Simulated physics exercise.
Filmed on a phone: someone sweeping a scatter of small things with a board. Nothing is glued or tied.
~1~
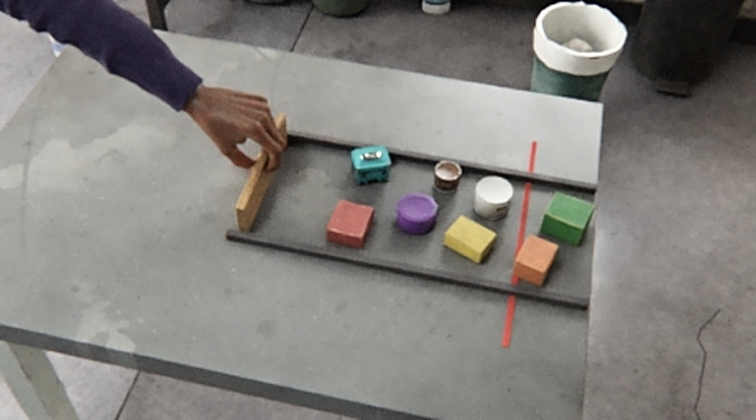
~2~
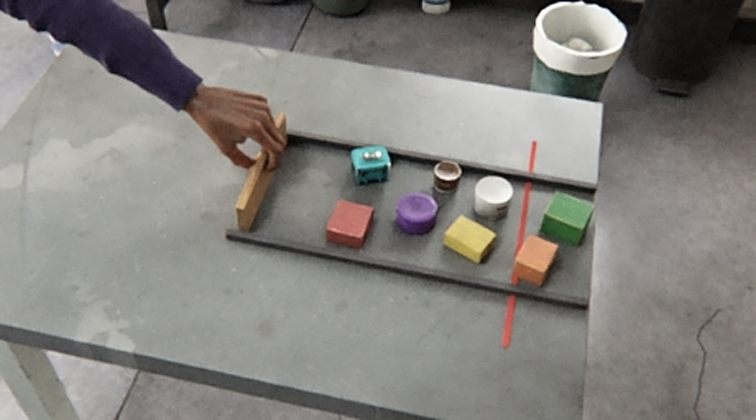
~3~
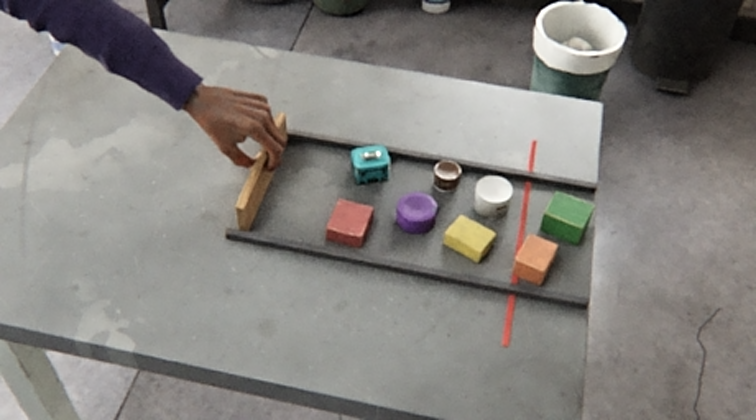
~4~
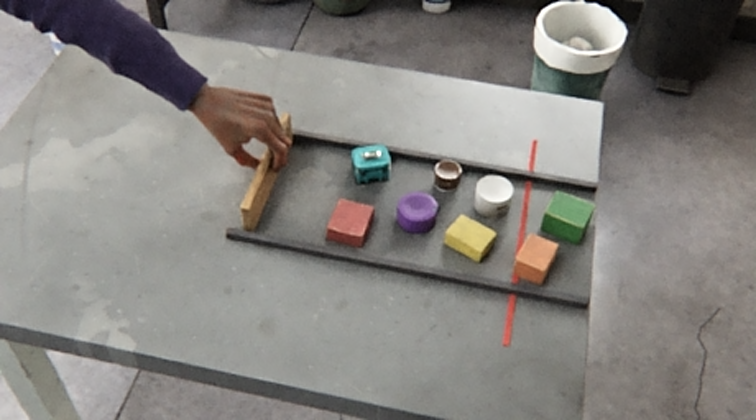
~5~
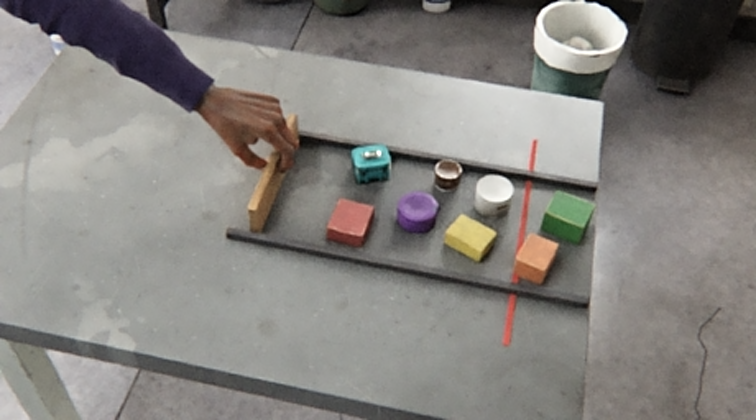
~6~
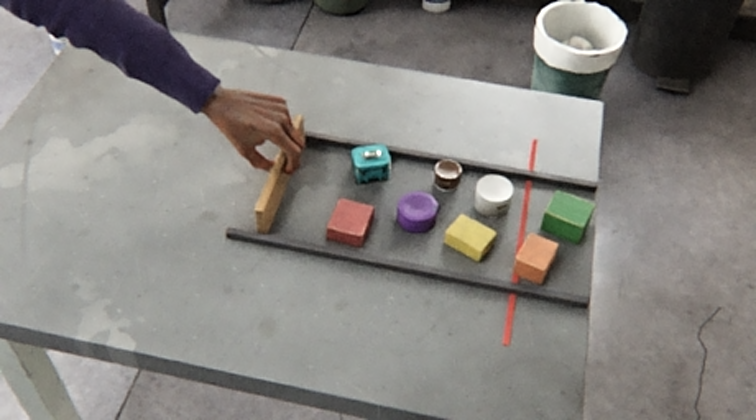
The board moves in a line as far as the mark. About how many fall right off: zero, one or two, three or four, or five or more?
The number that fall off is one or two.
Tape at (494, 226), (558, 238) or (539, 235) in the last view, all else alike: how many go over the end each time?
Down on the floor: 0, 5 and 3.
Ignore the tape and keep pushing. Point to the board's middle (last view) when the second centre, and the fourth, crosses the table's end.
First at (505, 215), next at (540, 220).
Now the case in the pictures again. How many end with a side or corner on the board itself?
That makes 3.
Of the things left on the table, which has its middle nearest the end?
Foremost is the yellow block.
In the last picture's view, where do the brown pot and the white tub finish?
First (576, 192), then (581, 216).
A little later, none off yet; green block at rest near (567, 217); orange block at rest near (536, 258); white tub at rest near (493, 197).
Next, none off yet; green block moving near (573, 219); orange block shifted about its own width near (567, 267); white tub shifted about its own width near (535, 207).
When it is over, the number that fall off is one or two; down, orange block and green block.
